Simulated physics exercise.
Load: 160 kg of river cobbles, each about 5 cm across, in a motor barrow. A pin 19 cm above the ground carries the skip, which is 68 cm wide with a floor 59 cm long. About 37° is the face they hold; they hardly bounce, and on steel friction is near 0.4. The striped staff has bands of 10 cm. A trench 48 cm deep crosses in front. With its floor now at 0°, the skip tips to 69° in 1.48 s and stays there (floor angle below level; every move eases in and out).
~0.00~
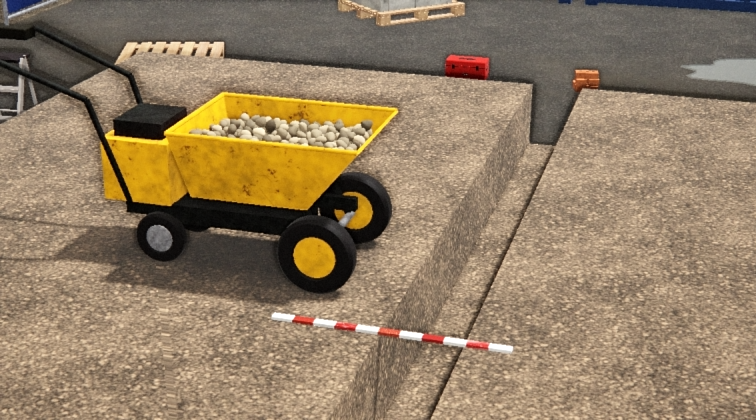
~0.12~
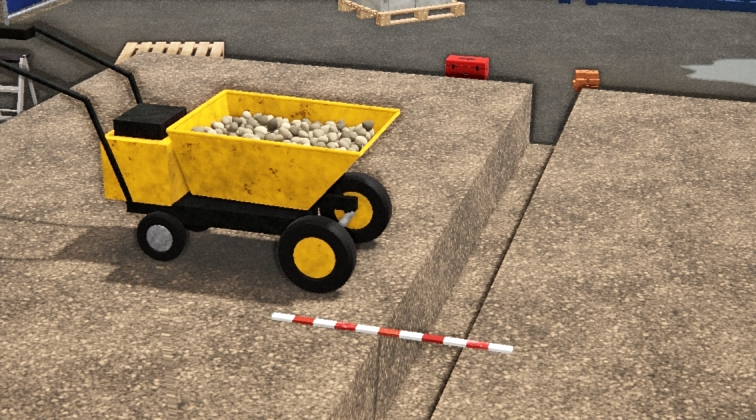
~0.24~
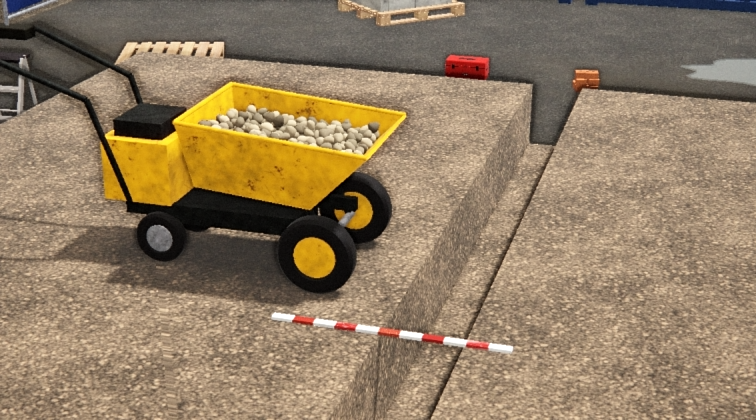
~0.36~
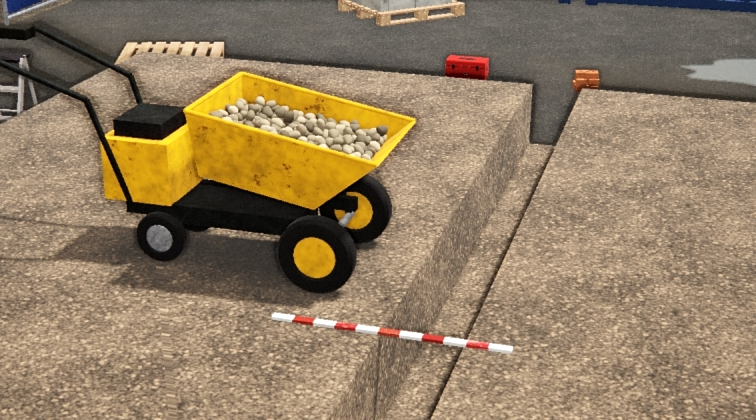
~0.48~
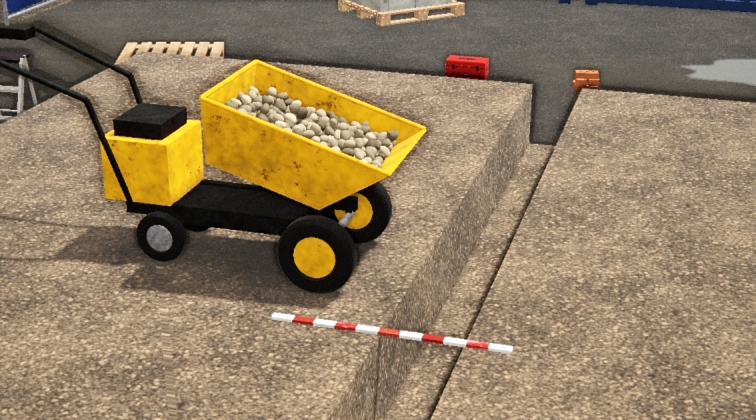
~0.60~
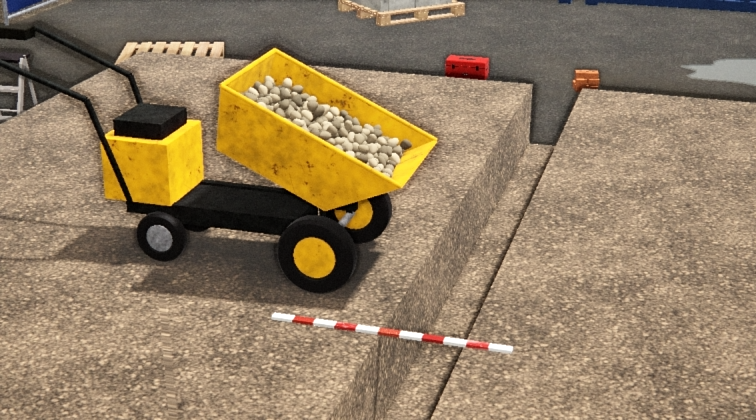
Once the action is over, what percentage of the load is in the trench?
About 65 in every hundred.
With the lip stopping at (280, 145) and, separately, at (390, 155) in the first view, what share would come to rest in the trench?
That gives roughly 80 per cent and roughly 30 per cent.
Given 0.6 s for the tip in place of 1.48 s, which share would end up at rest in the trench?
45 %.
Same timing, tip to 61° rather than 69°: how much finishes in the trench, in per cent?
It comes out at about 60 percent.
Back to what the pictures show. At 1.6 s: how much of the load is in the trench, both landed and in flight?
20 per cent, give or take.
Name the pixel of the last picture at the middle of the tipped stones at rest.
At about pixel (474, 348) in the last view.
After 1.1 s the floor is at 58°; 100 % in the skip; the foremost stones are at (443, 227).
After 1.6 s the floor is at 69°; 62 % in the skip, 22 % in the trench, 16 % past the trench; the foremost stones are at (554, 296).
After 1.9 s the floor is at 69°; 28 % in the skip, 38 % in the trench, 33 % past the trench; the foremost stones are at (642, 302).
After 3.9 s the floor is at 69°; 0 % in the skip, 65 % in the trench, 35 % past the trench; the foremost stones are at (705, 321).
